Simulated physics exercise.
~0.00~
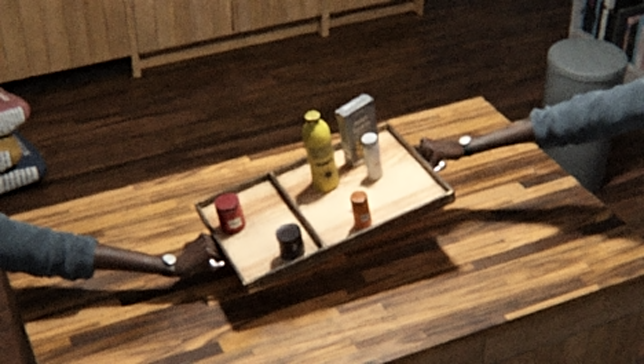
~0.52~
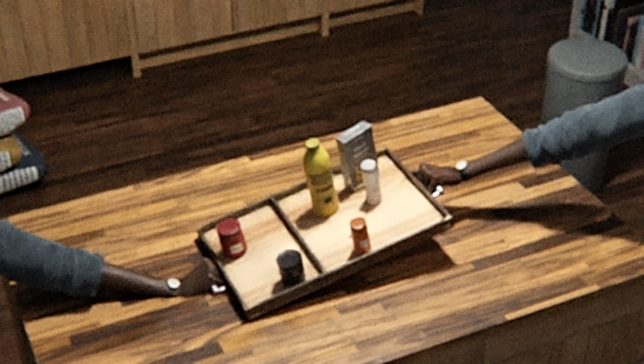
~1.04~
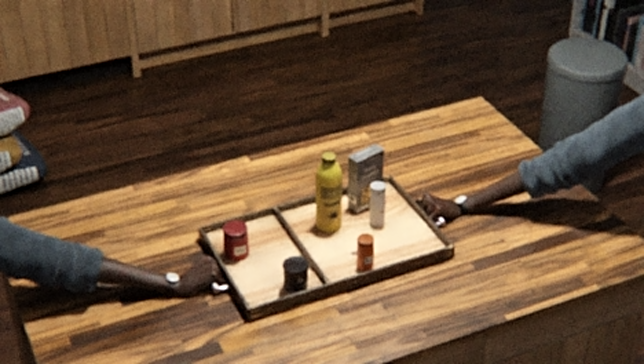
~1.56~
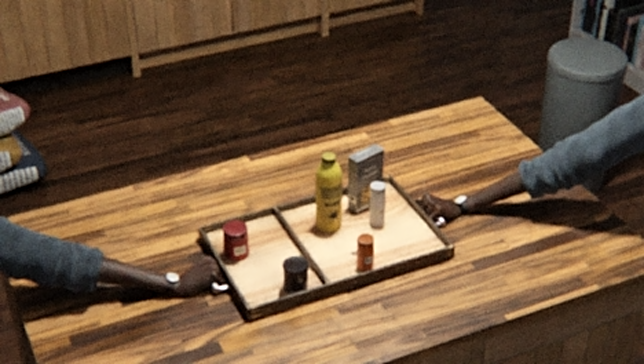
Two hands lowered a wooden tray holding a yellow bottle, a grey packet, a red jar, a black tin and two shakers, its left edge meeting the table before the right side swung down flat, and all six items stayed standing in place.
